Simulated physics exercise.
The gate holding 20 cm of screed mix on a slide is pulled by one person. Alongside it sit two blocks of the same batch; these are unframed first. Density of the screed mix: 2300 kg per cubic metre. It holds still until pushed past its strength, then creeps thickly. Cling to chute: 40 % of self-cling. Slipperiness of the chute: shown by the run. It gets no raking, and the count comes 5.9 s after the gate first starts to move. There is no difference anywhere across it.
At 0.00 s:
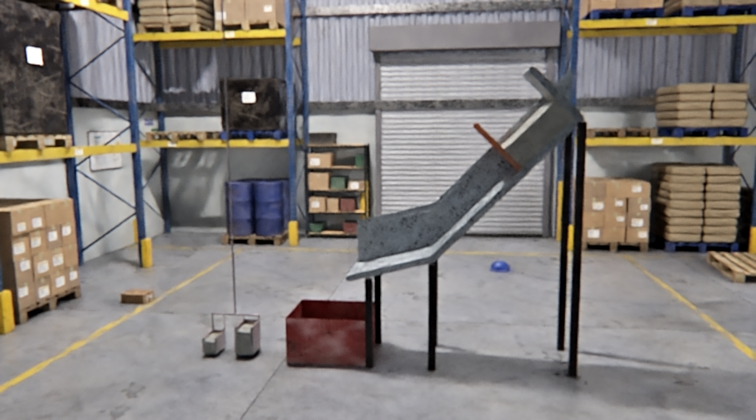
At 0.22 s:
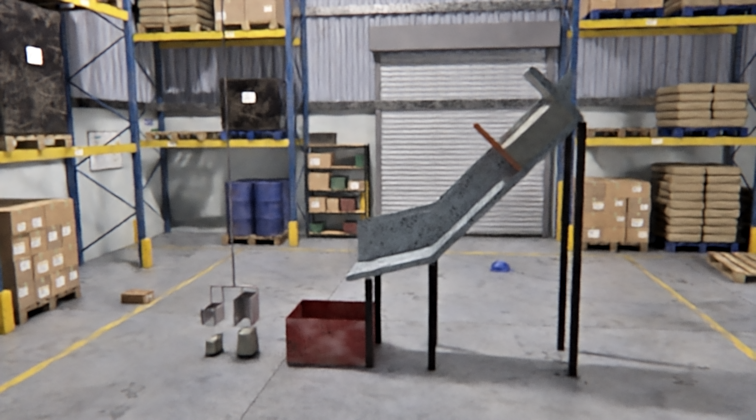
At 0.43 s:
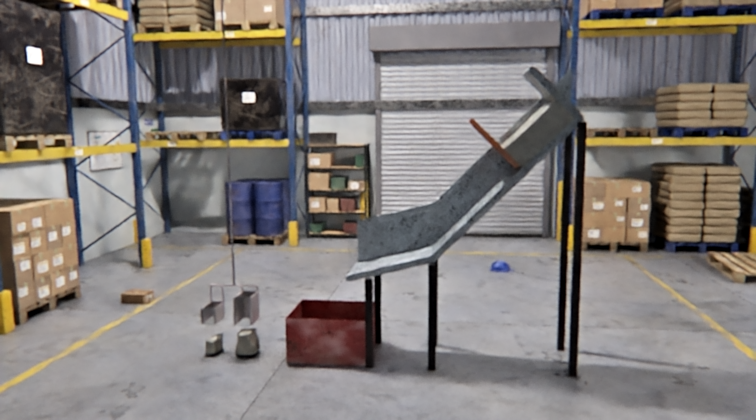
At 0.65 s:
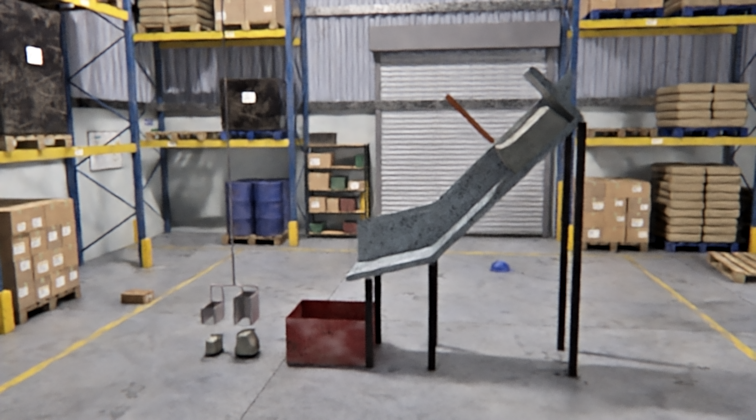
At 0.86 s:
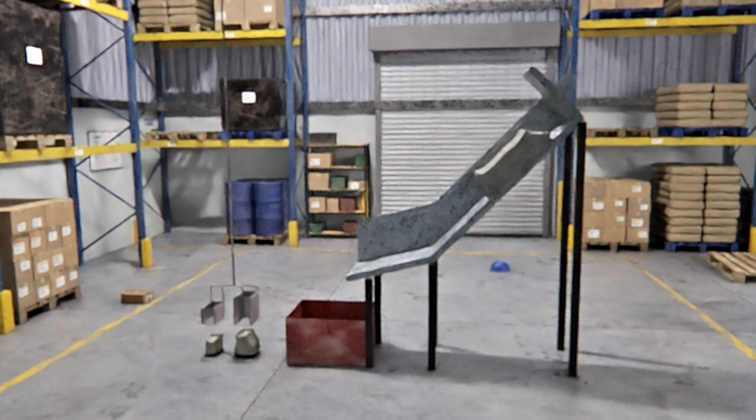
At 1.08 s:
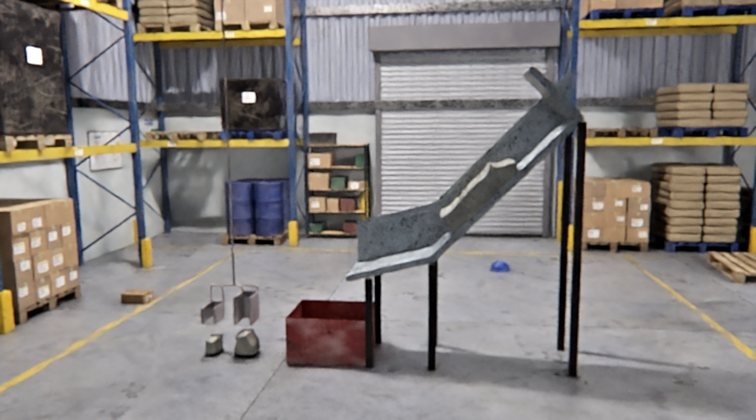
Moulds lifting off two small blocks, the right one slumping slightly, then a gate rising and grey mix sliding down a chute.
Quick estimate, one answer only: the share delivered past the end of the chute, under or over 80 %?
I would say under.
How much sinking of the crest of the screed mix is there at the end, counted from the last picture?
The gap comes to some 72 centimetres.
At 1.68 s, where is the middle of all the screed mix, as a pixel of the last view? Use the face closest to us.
Near pixel (357, 270).
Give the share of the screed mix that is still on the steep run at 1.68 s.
Roughly 0 percent at that moment.
After 1.68 s, none is on the steep run, all on the flatter one and 0 % past the end.
After 2.39 s, none is on the steep run, 40 % on the flatter one and 60 % past the end.
After 3.11 s, none is on the steep run, 40 % on the flatter one and 60 % past the end.
After 3.82 s, none is on the steep run, 40 % on the flatter one and 60 % past the end.
After 6.27 s, none is on the steep run, 40 % on the flatter one and 60 % past the end.
